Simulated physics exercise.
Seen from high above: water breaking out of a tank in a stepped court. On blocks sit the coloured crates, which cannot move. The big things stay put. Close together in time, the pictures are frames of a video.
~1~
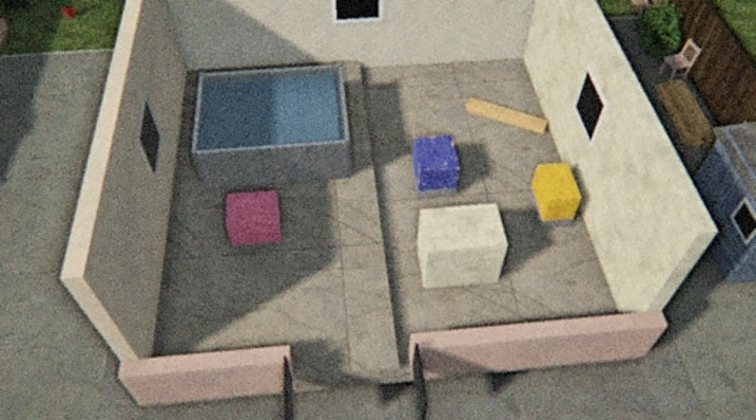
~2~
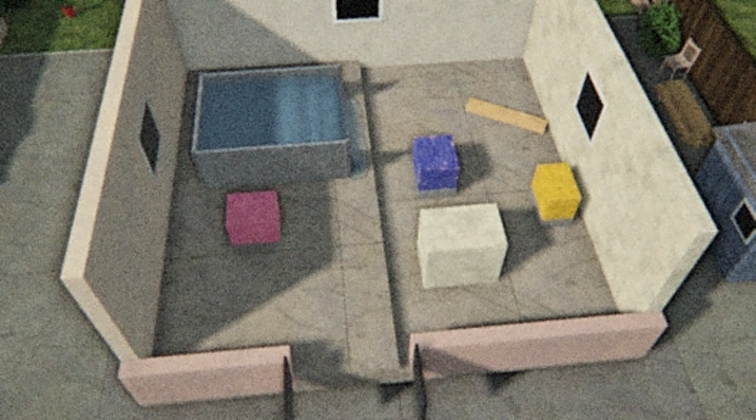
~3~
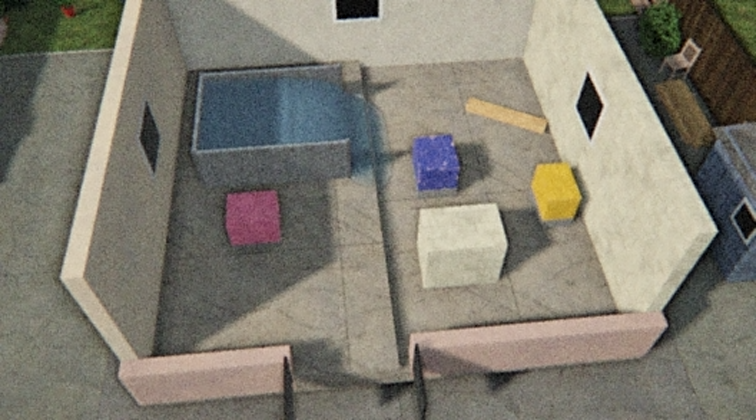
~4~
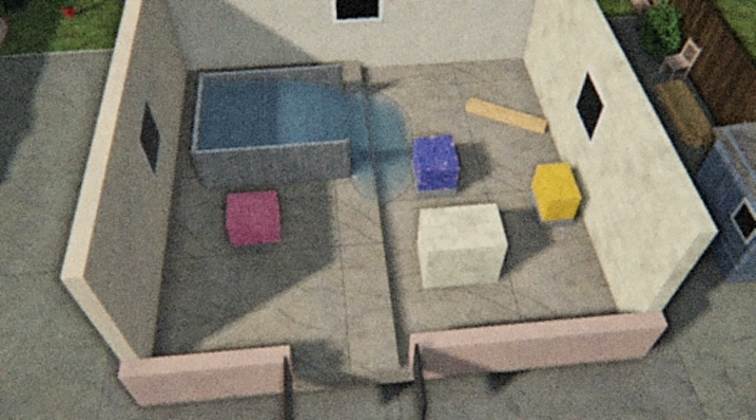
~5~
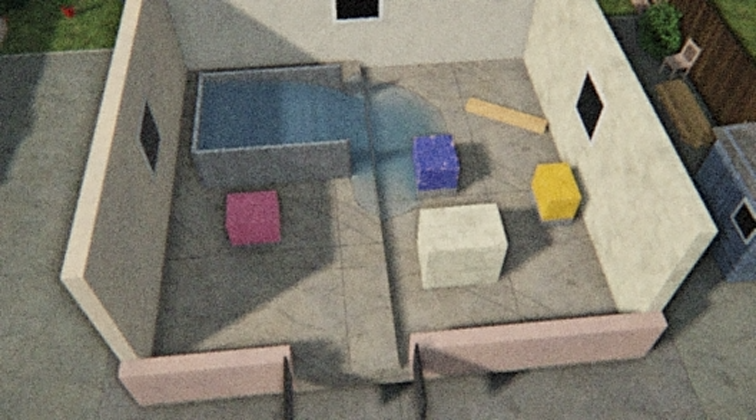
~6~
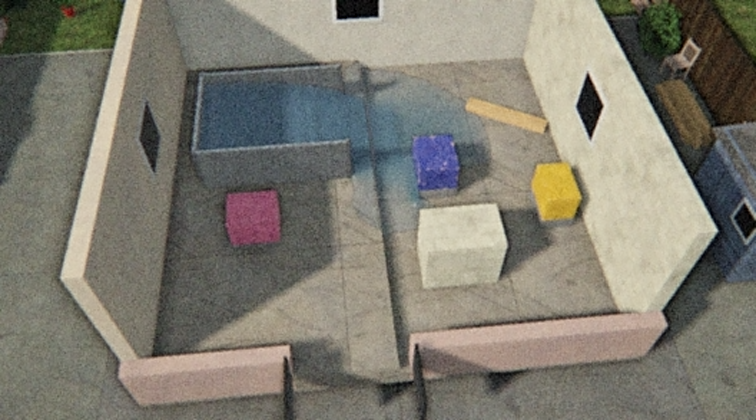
The clip opens on a still, full tank of water at the back left of a walled court, with pink, blue, white and yellow crates standing around. Water then breaks out of the tank's right side and spreads rightward in a thin sheet, reaching around the blue crate.
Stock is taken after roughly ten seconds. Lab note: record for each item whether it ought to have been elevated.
Outcome: Looks like the pink crate is out of reach of the water; looks like the blue crate is within reach of the water; looks like the yellow crate is within reach of the water.
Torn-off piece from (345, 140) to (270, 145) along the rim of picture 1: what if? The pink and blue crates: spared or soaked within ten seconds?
Well, the pink crate gets reached, and the blue crate is never reached as well.
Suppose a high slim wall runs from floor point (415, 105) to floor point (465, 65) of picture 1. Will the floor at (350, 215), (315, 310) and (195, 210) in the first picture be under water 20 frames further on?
First unwetted, then unwetted, then unwetted.
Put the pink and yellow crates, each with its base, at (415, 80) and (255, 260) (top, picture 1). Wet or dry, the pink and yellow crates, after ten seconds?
Pink crate: Overtopped; yellow crate: Not reached.
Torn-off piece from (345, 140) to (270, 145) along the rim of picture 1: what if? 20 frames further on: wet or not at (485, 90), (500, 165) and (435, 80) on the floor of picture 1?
Spot one: Spared by the leak. Spot two: Reached by the flood. Spot three: Spared by the leak.
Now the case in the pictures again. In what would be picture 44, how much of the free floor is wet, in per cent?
Estimated share: About 60 %.
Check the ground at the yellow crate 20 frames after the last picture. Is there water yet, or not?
Yellow crate wet.
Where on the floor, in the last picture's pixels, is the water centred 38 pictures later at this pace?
(441, 169).
A moment on, water covers 35 % of the floor; the pink crate not reached, the blue crate water round its plinth, the yellow crate not reached.
Next, water covers 45 % of the floor; the pink crate not reached, the blue crate water round its plinth, the yellow crate water round its plinth.
Then, water covers 55 % of the floor; the pink crate not reached, the blue crate water round its plinth, the yellow crate water round its plinth.
Later, water covers 60 % of the floor; the pink crate not reached, the blue crate water round its plinth, the yellow crate water round its plinth.
In the end, water covers 60 % of the floor; the pink crate stayed above the water, the blue crate was topped, the yellow crate was topped.
